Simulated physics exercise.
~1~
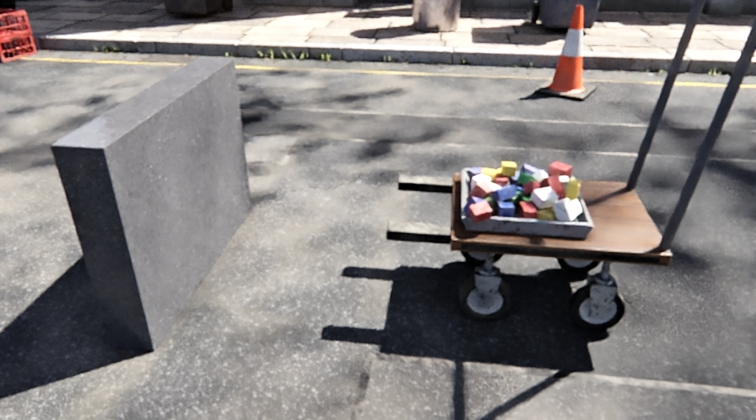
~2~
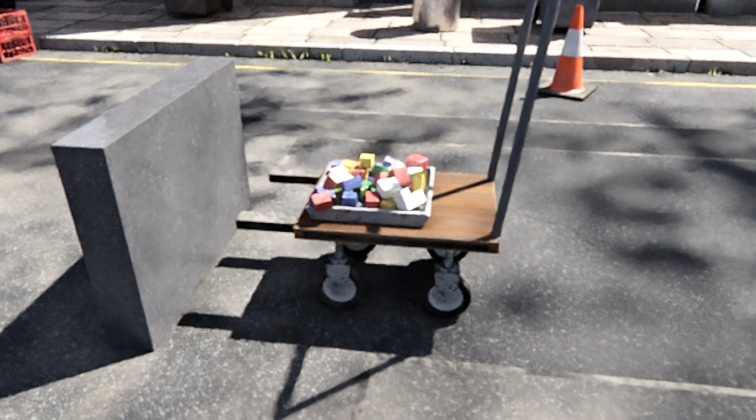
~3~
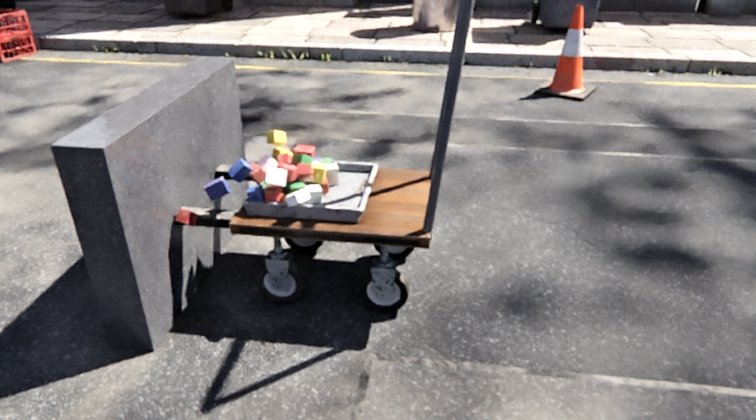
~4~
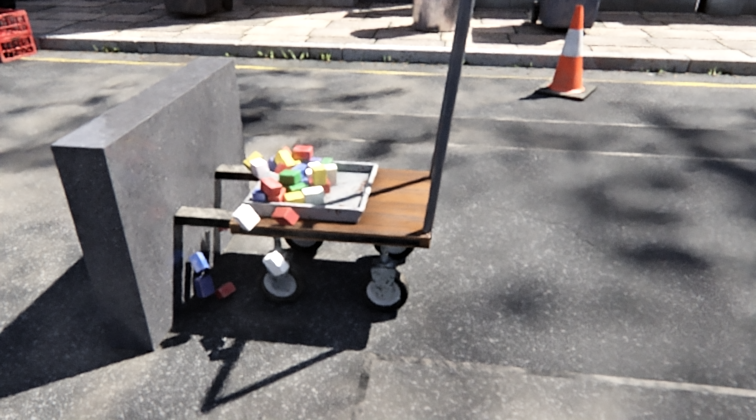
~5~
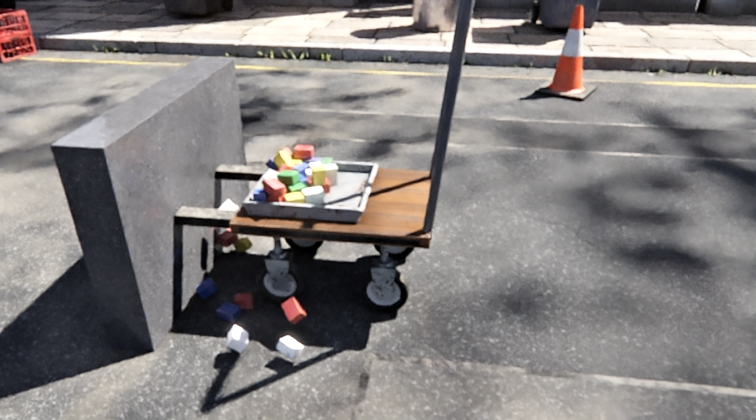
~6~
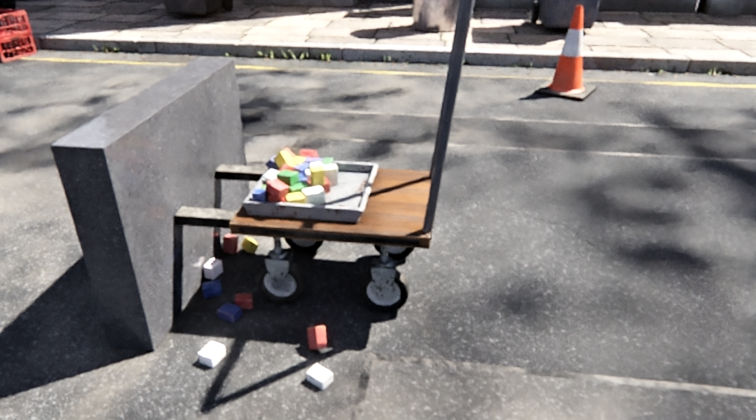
On sunlit asphalt, a trolley rolling left and stopping at a grey wall, several coloured blocks spilling from its tray, most staying aboard.
